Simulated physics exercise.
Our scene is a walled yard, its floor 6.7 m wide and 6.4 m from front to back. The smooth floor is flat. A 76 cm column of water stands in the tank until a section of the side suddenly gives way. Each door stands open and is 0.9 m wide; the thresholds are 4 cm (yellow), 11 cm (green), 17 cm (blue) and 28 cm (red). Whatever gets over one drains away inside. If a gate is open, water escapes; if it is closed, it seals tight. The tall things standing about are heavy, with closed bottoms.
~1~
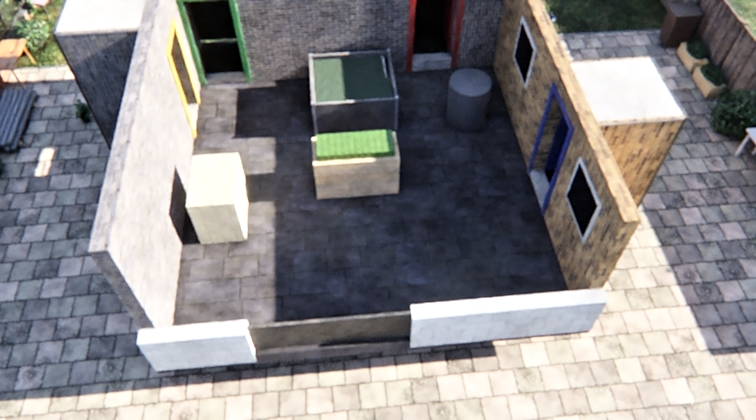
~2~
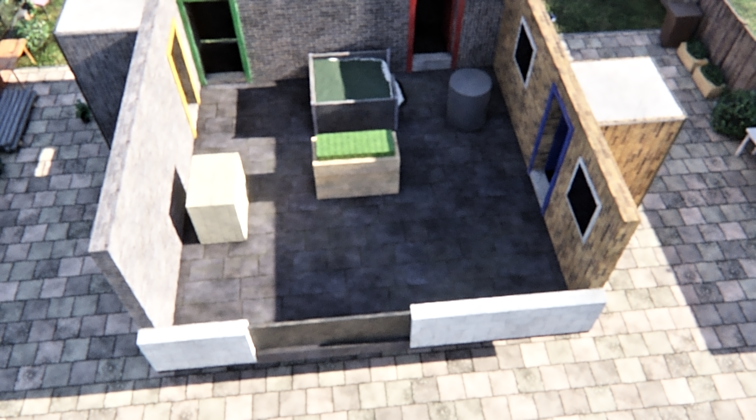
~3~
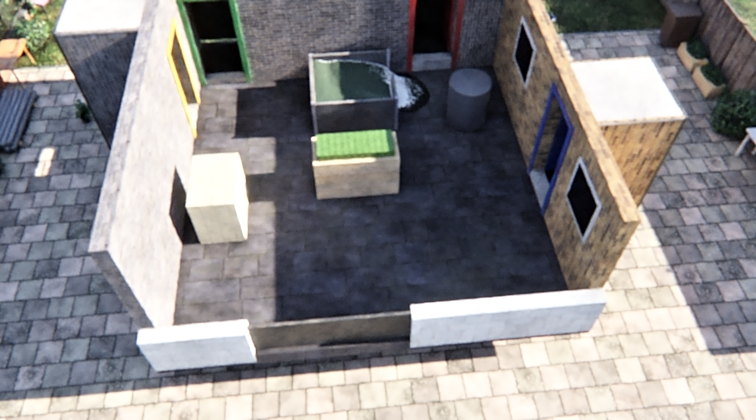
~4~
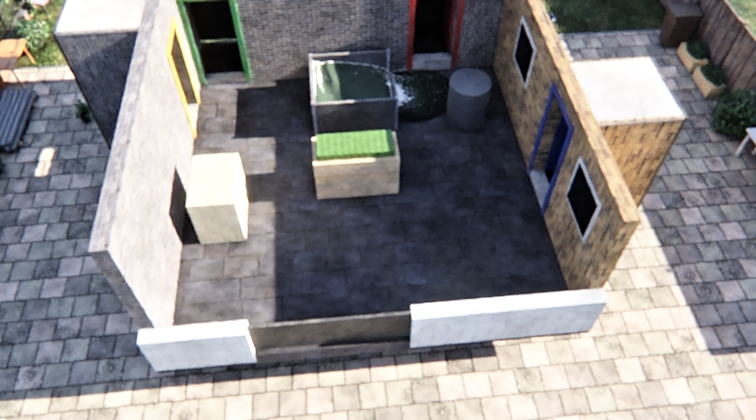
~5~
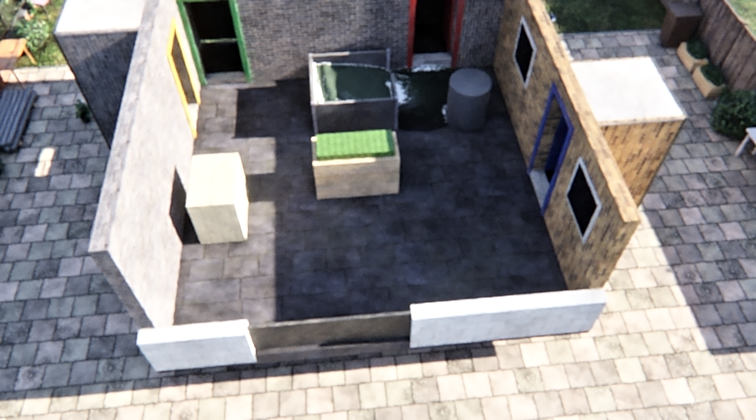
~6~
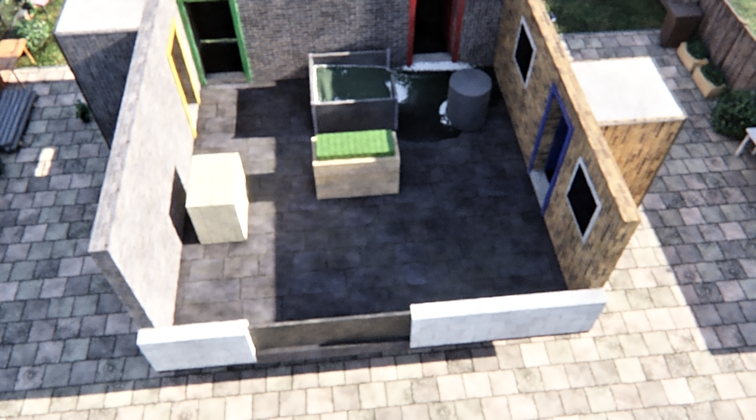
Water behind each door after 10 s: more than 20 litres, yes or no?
Yellow door: No; green door: No; blue door: No; red door: No.
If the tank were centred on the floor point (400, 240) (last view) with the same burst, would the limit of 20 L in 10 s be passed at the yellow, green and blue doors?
Well, yellow ends up inside the mark, green ends up inside the mark and blue ends up beyond the mark.
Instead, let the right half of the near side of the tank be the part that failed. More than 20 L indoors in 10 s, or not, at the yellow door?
So, yellow door: Out of bounds.
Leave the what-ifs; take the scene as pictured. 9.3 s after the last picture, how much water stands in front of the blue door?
3.0 cm or so.
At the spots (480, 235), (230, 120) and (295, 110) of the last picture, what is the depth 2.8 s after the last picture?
First 3 cm, then 0 cm, then 0 cm.
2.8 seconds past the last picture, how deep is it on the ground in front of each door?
Yellow 0 cm, green 0 cm, blue 5 cm, red 24 cm.
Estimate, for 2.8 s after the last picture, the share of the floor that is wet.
Around 40 per cent wet.
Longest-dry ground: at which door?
The yellow door is last.
Then, 0.7 s after the last picture water covers 10 % of the floor and is deepest (52 cm) near (491, 79); yellow door not reached, green door not reached, blue door not reached, red door 25 cm at the sill, 0 L in.
Then, 1.5 s after the last picture water covers 20 % of the floor and is deepest (40 cm) near (489, 74); yellow door not reached, green door not reached, blue door 4 cm at the sill, 0 L in, red door 18 cm at the sill, 1 L in.
Then, 2.8 s after the last picture water covers 40 % of the floor and is deepest (30 cm) near (487, 69); yellow door not reached, green door not reached, blue door 5 cm at the sill, 0 L in, red door 24 cm at the sill, 1 L in.
Then, 5.3 s after the last picture water covers 60 % of the floor and is deepest (16 cm) near (496, 95); yellow door not reached, green door not reached, blue door 3 cm at the sill, 0 L in, red door 15 cm at the sill, 1 L in.
Then, 9.3 s after the last picture water covers 90 % of the floor and is deepest (10 cm) near (179, 272); yellow door 3 cm at the sill, 1 L in, green door 3 cm at the sill, 0 L in, blue door 3 cm at the sill, 0 L in, red door 8 cm at the sill, 1 L in.
